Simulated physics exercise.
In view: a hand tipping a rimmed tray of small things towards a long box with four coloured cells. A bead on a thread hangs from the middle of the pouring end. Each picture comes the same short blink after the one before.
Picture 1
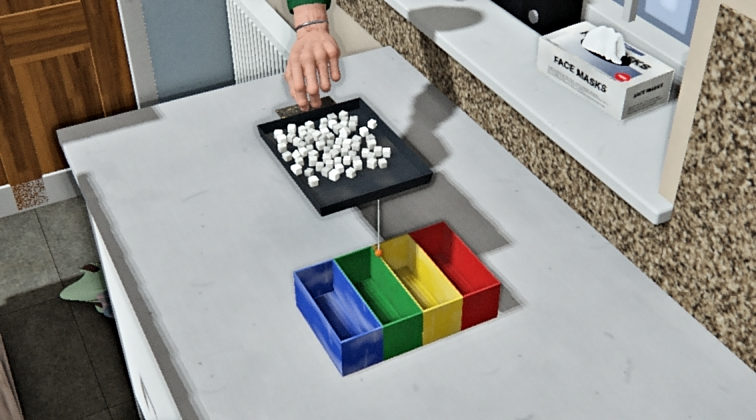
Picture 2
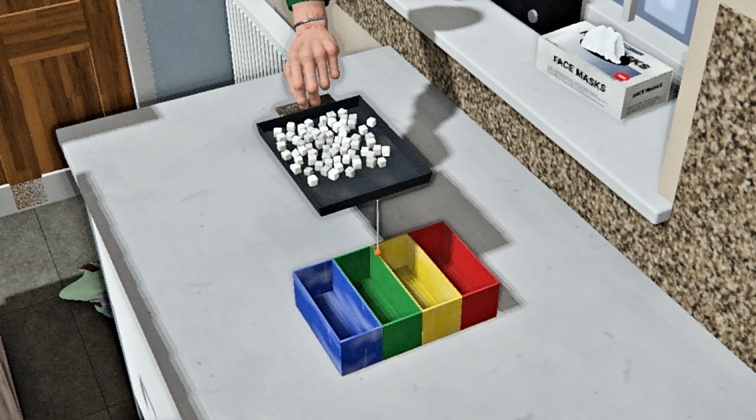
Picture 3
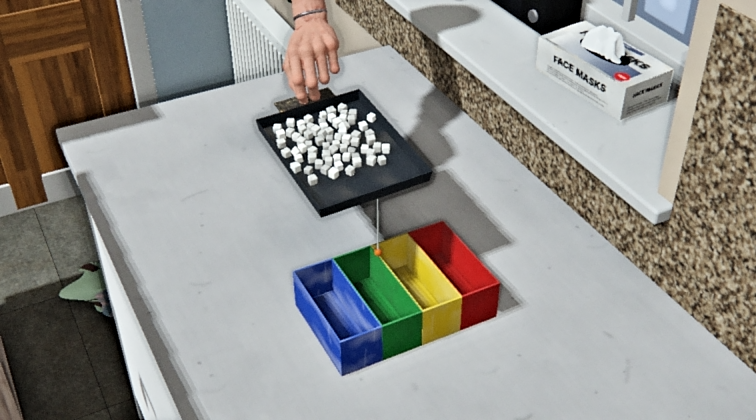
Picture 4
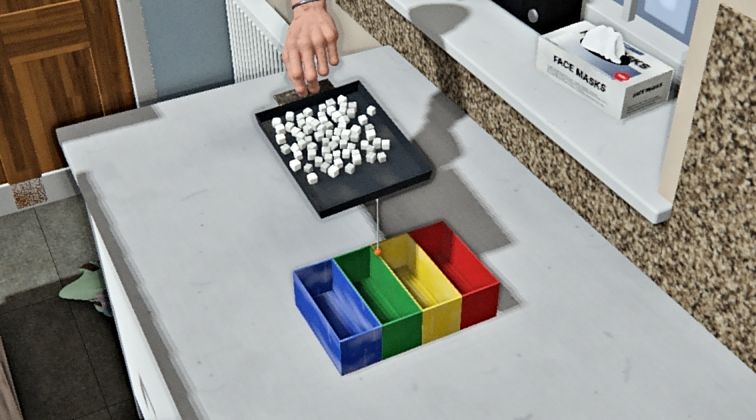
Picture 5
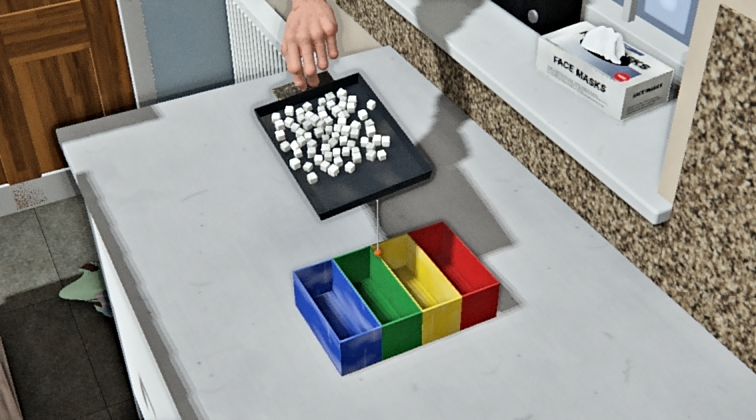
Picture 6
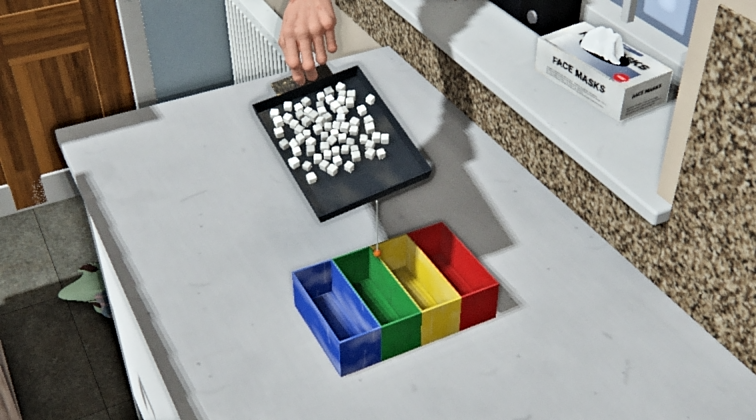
On a pale counter, a hand slowly tilts a black tray of small white cubes.
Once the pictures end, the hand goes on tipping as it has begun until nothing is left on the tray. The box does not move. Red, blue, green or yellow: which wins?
Most goes to the blue cell.
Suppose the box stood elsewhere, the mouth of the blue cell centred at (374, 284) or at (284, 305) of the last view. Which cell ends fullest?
In turn: The blue one; that green cell.
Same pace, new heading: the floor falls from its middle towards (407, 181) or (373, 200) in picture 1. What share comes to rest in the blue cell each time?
In turn 0 and 30 in a hundred.
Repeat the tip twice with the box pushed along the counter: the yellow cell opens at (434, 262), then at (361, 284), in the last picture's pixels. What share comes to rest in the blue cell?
Roughly 50 per cent, and 10 per cent.
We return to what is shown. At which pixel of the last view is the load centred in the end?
Roughly at (346, 340).
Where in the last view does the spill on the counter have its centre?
Close to (279, 413).
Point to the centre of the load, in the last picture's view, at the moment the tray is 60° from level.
Close to (333, 178).
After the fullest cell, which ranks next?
Second comes the cell in green.
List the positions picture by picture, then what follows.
Corners of the pouring end (321, 206) and (430, 172), level; middle of the load (331, 144), sugar cubes; bead on its thread (379, 253); blue cell (362, 348); green cell (403, 333); yellow cell (442, 318); red cell (480, 304), in the first picture.
Corners of the pouring end (321, 206) and (429, 171), level; middle of the load (330, 142), in the second picture.
Corners of the pouring end (321, 207) and (429, 170), tipped barely, lowest at the left corner; middle of the load (330, 139), in the third picture.
Corners of the pouring end (321, 209) and (429, 169), tipped a little, lowest at the left corner; middle of the load (329, 134), in the fourth picture.
Corners of the pouring end (321, 212) and (430, 169), tipped a little, lowest at the left corner; middle of the load (329, 130), in the fifth picture.
Corners of the pouring end (320, 214) and (429, 169), tipped clearly, lowest at the left corner; middle of the load (328, 127); blue cell (360, 349); green cell (401, 333); yellow cell (441, 318); red cell (479, 304), in the sixth picture.
Just after the last frame, tray tipped steeply; every one on the tray.
A moment on, tray tipped right over; almost all on the tray; just a few in the yellow cell.
Further on, tray tipped past a quarter turn; roughly half in the blue cell; roughly a quarter in the green cell; just a few in the yellow cell; roughly a quarter falling or outside the box.
When it is over, tray tipped past a quarter turn; roughly half in the blue cell; roughly a quarter in the green cell; just a few in the yellow cell; not one in the red cell; roughly a quarter outside the box.
